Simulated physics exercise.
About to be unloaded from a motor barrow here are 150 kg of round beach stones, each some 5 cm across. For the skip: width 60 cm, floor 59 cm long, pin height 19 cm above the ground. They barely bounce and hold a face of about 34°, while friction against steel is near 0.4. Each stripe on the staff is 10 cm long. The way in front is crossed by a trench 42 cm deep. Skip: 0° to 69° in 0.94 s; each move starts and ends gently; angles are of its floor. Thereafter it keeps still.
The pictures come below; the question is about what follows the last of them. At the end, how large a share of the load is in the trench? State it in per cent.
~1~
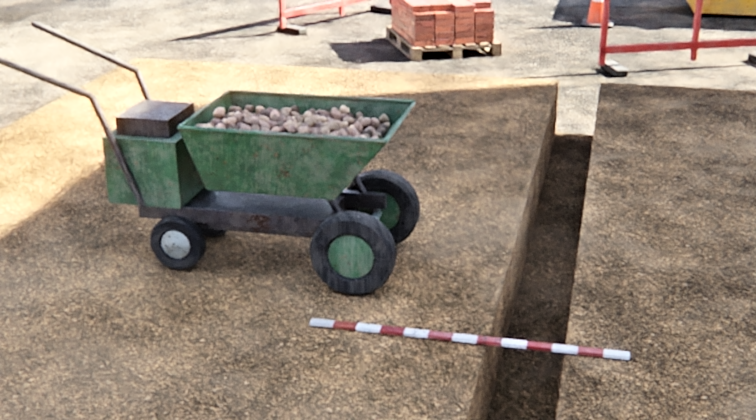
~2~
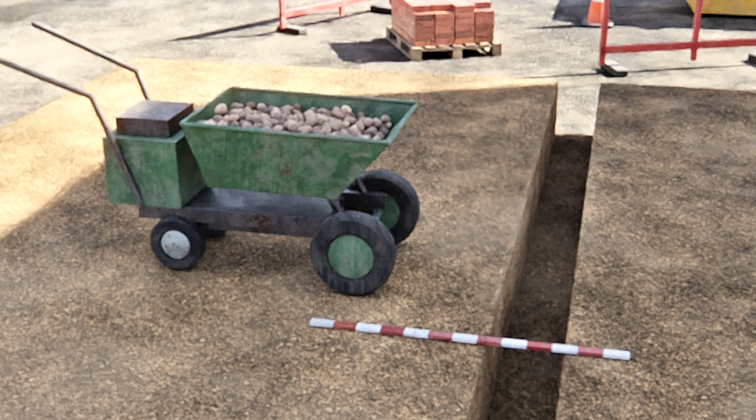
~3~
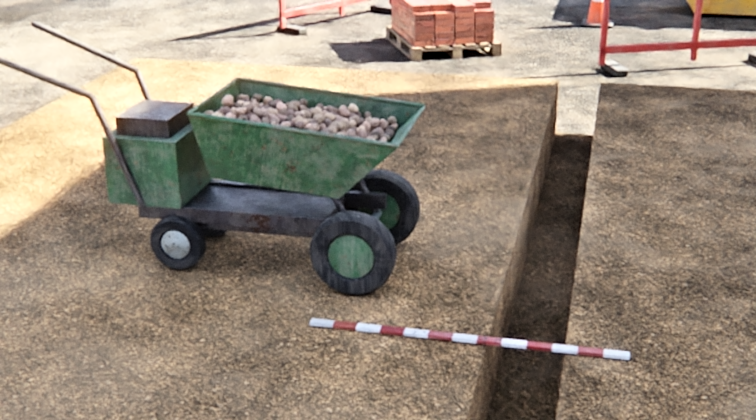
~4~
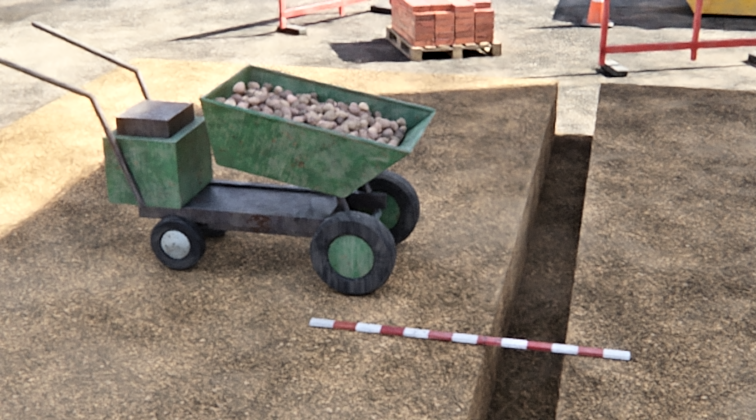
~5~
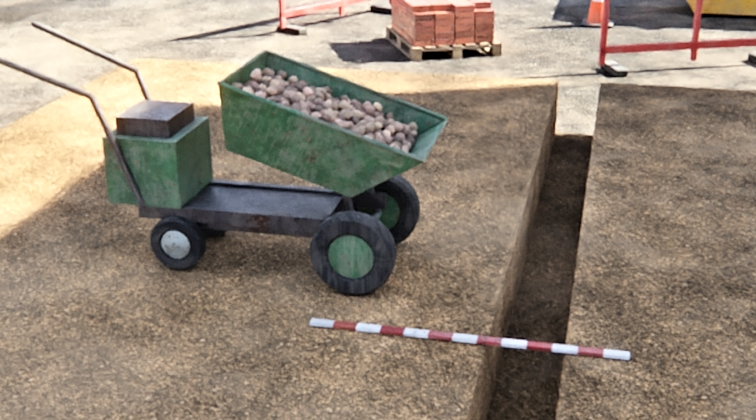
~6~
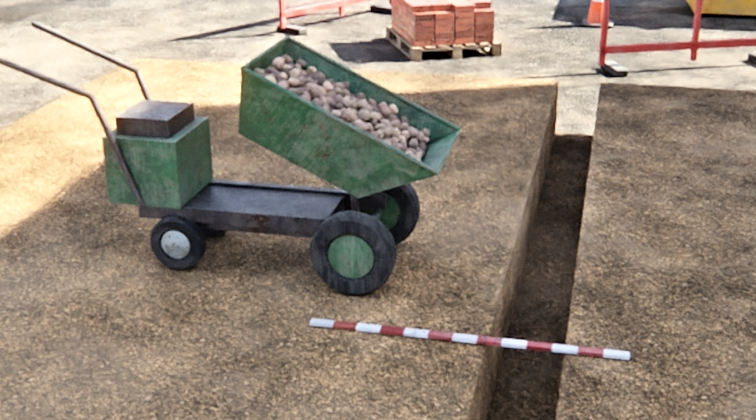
A share of about 85 per cent.
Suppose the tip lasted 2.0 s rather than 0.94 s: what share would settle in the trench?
That would give about 95 percent.
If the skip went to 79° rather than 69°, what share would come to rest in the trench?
I'd guess some 90 in a hundred.
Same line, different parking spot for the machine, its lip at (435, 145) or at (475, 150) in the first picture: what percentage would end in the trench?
About 40 per cent from the first spot, about 10 from the second.
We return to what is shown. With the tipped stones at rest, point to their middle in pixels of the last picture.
I'd point somewhere around (543, 343).
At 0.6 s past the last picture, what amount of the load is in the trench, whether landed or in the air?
About 40 per cent by then.
Then, 0.3 s after the last picture the floor is at 58°, 100 % in the skip; the foremost stones are at (480, 210).
Then, 0.6 s after the last picture the floor is at 69°, 56 % in the skip, 2 % short of the trench, 40 % in the trench, 2 % past the trench; the foremost stones are at (590, 284).
Then, 1.0 s after the last picture the floor is at 69°, 18 % in the skip, 2 % short of the trench, 65 % in the trench, 16 % past the trench; the foremost stones are at (753, 323).
Then, 2.9 s after the last picture the floor is at 69°, 0 % in the skip, 85 % in the trench, 15 % past the trench; the foremost stones are past the picture's edge.
